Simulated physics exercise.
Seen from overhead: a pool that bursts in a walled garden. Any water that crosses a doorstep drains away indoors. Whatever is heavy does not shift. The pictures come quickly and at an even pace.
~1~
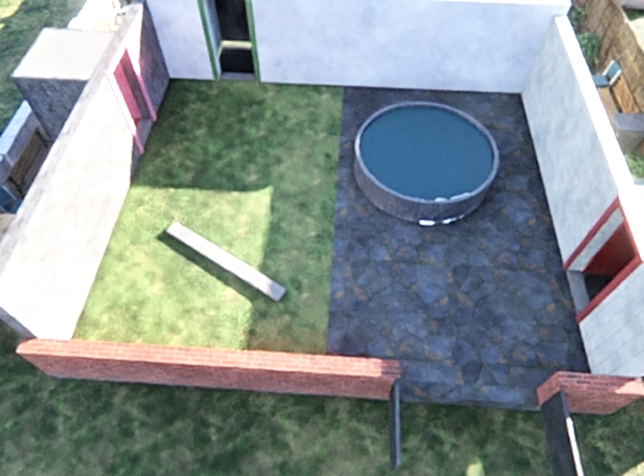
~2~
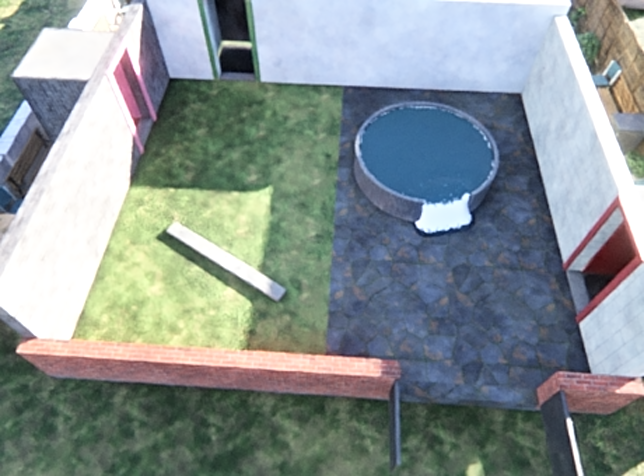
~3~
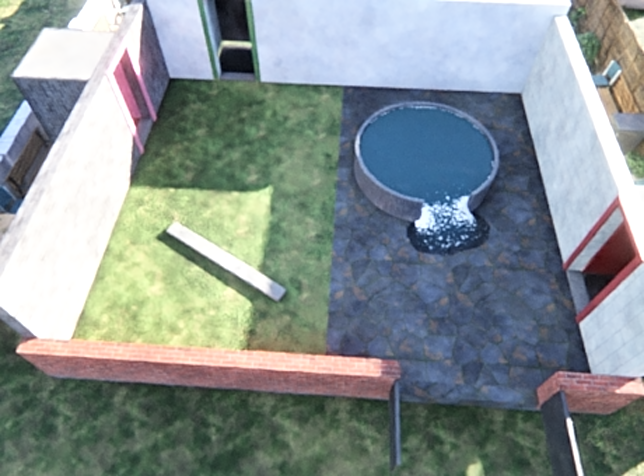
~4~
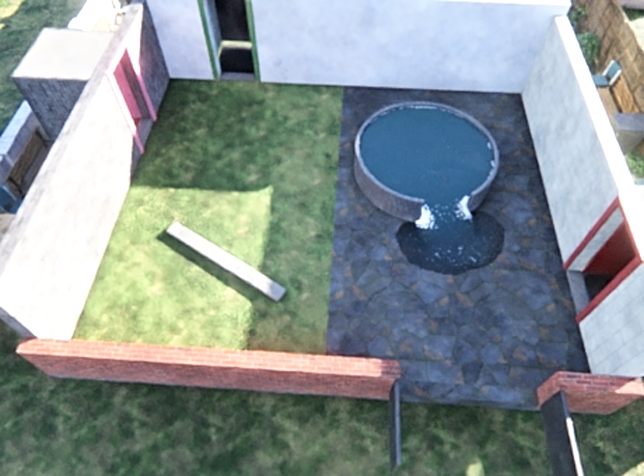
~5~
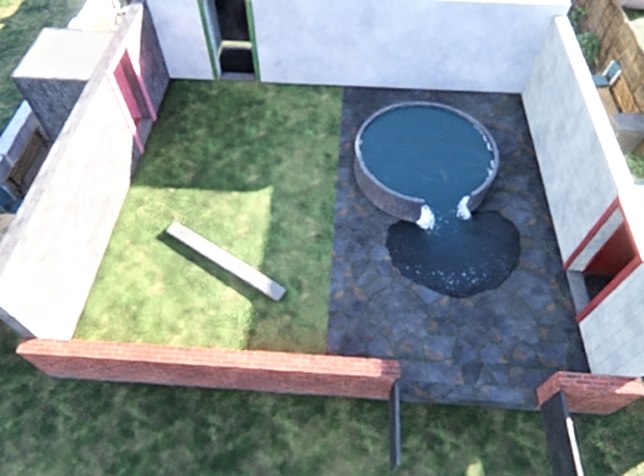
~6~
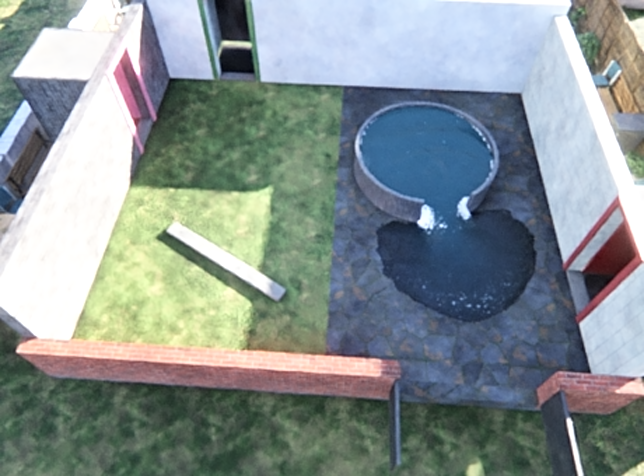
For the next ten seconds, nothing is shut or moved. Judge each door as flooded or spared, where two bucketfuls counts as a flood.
The pink door is spared, the red door is flooded, the green door is spared.
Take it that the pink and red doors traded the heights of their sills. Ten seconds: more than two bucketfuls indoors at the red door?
Red: Spared.
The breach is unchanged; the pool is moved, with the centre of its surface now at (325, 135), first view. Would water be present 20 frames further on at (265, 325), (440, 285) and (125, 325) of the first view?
Taking them in the order asked: Inundated, then inundated, then spared.
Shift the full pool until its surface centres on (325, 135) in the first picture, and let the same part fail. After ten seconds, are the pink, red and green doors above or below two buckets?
I'd say pink door misses the threshold, red door misses the threshold, and green door misses the threshold.
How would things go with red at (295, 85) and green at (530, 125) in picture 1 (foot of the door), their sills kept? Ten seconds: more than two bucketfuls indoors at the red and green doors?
First the red, which stays on the safe side, then the green, which stays on the safe side.
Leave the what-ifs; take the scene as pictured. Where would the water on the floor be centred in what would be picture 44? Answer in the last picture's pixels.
I'd put it at around (436, 222).
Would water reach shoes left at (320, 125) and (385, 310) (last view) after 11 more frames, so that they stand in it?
The first spot is bone-dry and the second inundated.
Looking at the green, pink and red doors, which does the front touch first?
I'd go with the one in red.
A moment on, water covers 20 % of the floor; the pink door not reached, the red door wet at the sill, nothing in, the green door not reached.
Next, water covers 20 % of the floor; the pink door not reached, the red door under two buckets in, the green door not reached.
Then, water covers 25 % of the floor; the pink door not reached, the red door over two buckets in, the green door not reached.
Later, water covers 30 % of the floor; the pink door not reached, the red door far over two buckets in, the green door not reached.
In the end, water covers 40 % of the floor; the pink door not reached, the red door far over two buckets in, the green door not reached.
